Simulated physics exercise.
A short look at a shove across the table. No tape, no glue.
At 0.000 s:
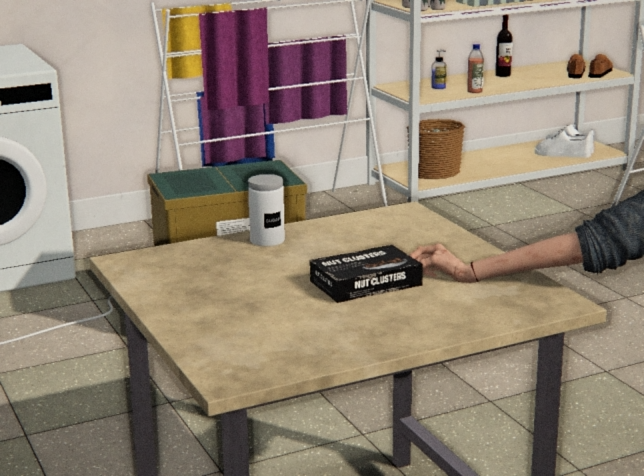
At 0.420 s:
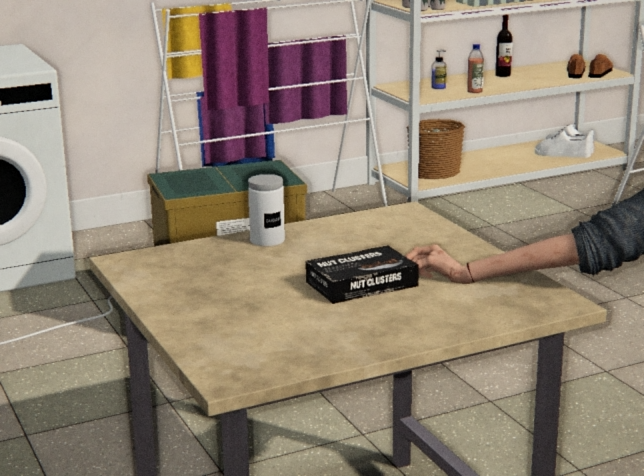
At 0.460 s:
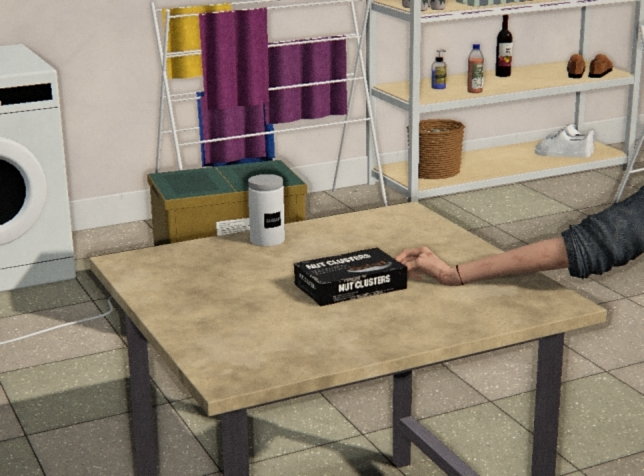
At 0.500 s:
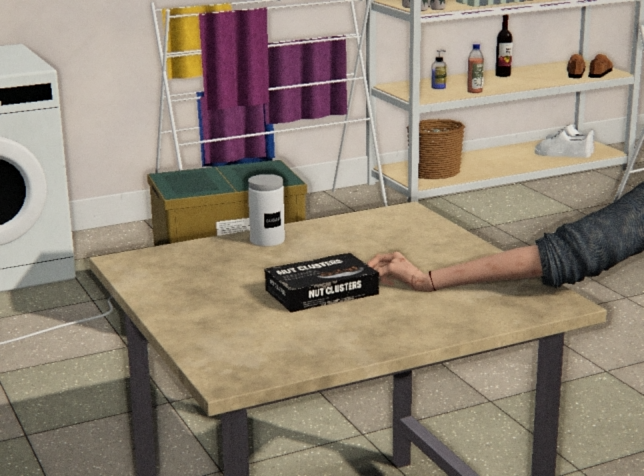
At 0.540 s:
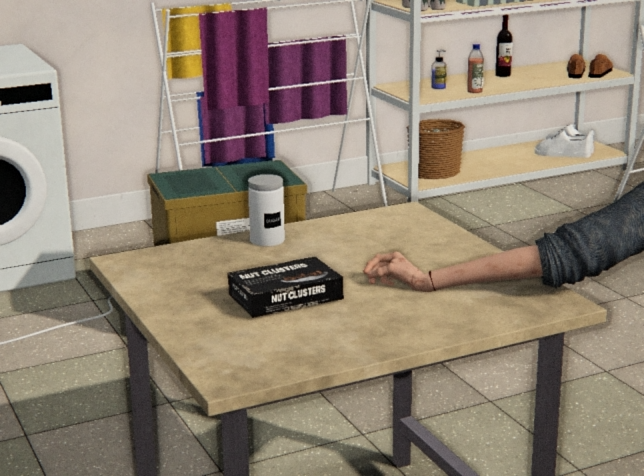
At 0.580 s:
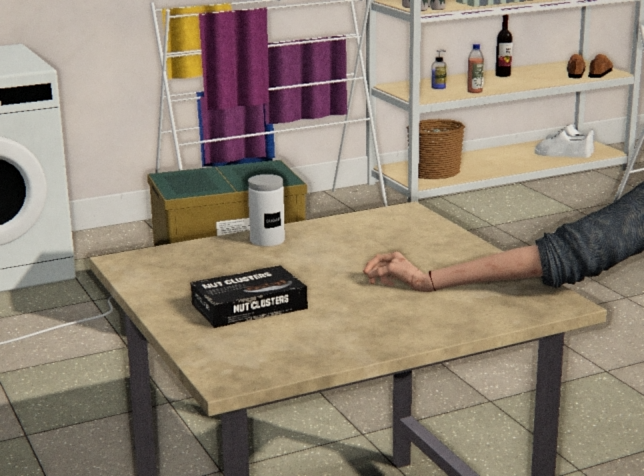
On a table, a hand pushes a black packet left, and it slides clear.
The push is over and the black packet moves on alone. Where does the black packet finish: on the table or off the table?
The black packet falls off the table.
Around 0.78 s, black packet now off the table.
Around 0.98 s, things are still on the move.
Around 1.18 s, as before.
Finally (1.3 s), off the table, black packet.
